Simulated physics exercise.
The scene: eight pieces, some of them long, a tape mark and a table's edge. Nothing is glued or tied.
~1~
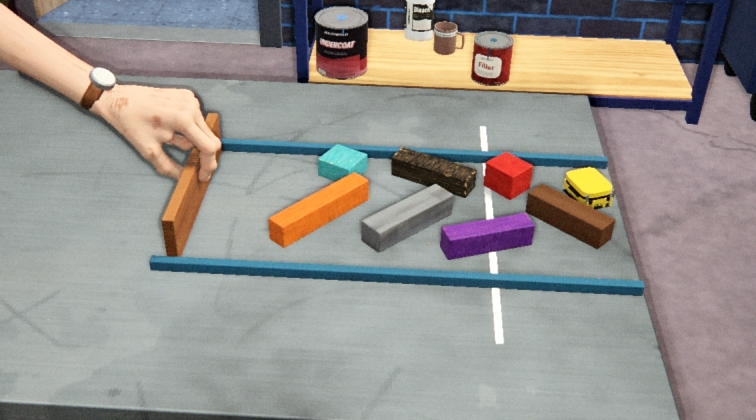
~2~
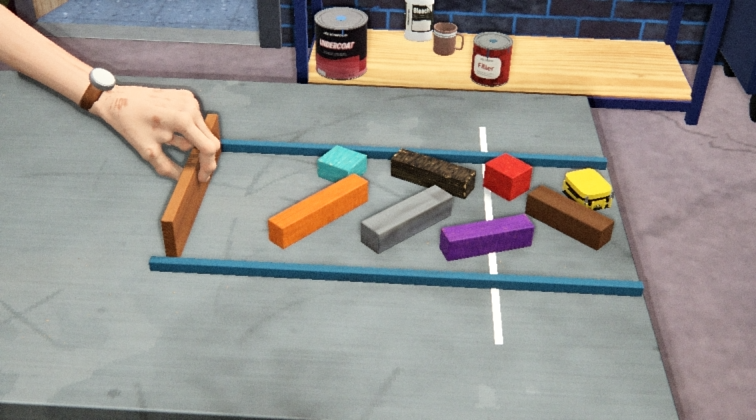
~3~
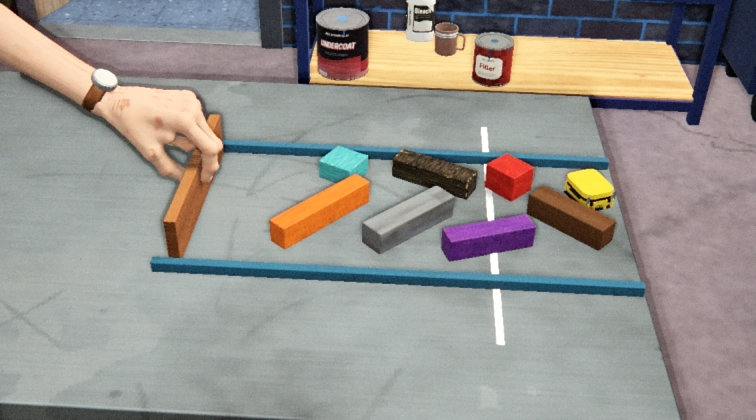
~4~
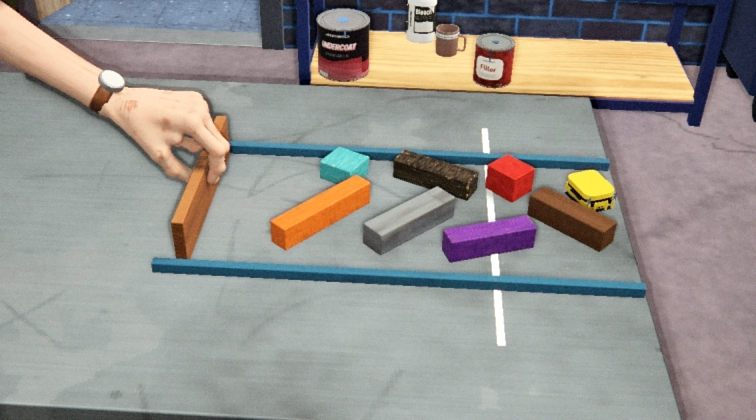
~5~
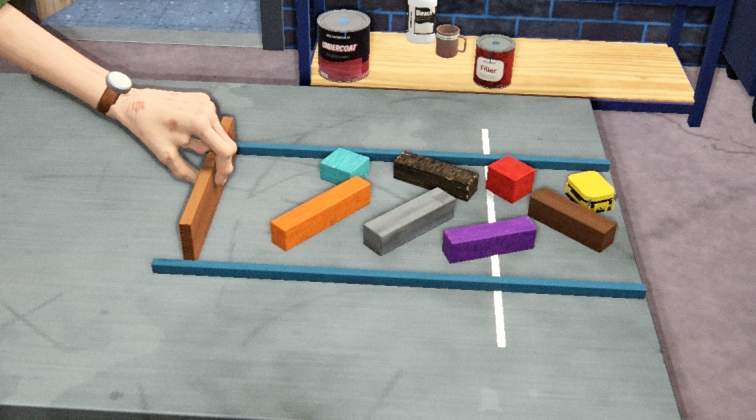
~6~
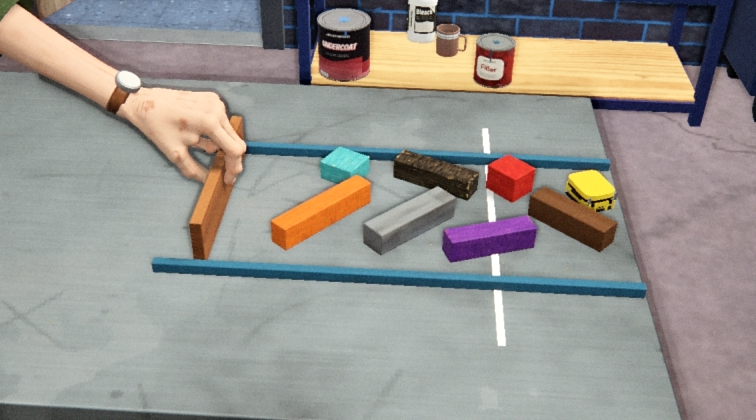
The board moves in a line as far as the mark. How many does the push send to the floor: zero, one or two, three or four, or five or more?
In the end the number that fall off is zero.
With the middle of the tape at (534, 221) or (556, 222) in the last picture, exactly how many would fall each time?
Try by try, 2 and 4.
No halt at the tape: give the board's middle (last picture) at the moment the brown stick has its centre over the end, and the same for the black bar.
At (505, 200) for the brown stick; at (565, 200) for the black bar.
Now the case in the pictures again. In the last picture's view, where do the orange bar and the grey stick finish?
First (504, 218), then (529, 222).
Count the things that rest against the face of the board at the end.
The number is 2.
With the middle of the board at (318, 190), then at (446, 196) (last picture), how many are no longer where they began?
First 2, then 7.
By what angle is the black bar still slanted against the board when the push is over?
Some 10 degrees.
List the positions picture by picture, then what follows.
In the first frame, yellow case (588, 190); brown stick (569, 216); red block (508, 176); board (195, 182); tape (490, 217).
In the second frame, brown stick (568, 217); purple bar (487, 237).
In the third frame, red block (509, 177); grey stick (409, 219).
In the fourth frame, yellow case (590, 192); orange bar (322, 211).
In the fifth frame, brown stick (571, 219); turquoise block (345, 168).
In the sixth frame, yellow case (590, 192); brown stick (571, 218); red block (510, 178); board (220, 185); tape (492, 219).
Early on, none off yet; yellow case at rest near (590, 192); brown stick at rest near (571, 218); red block at rest near (510, 178).
A while later, none off yet; yellow case at rest near (590, 192); brown stick at rest near (571, 218); red block moving near (514, 178).
Finally, the number that fall off is zero.
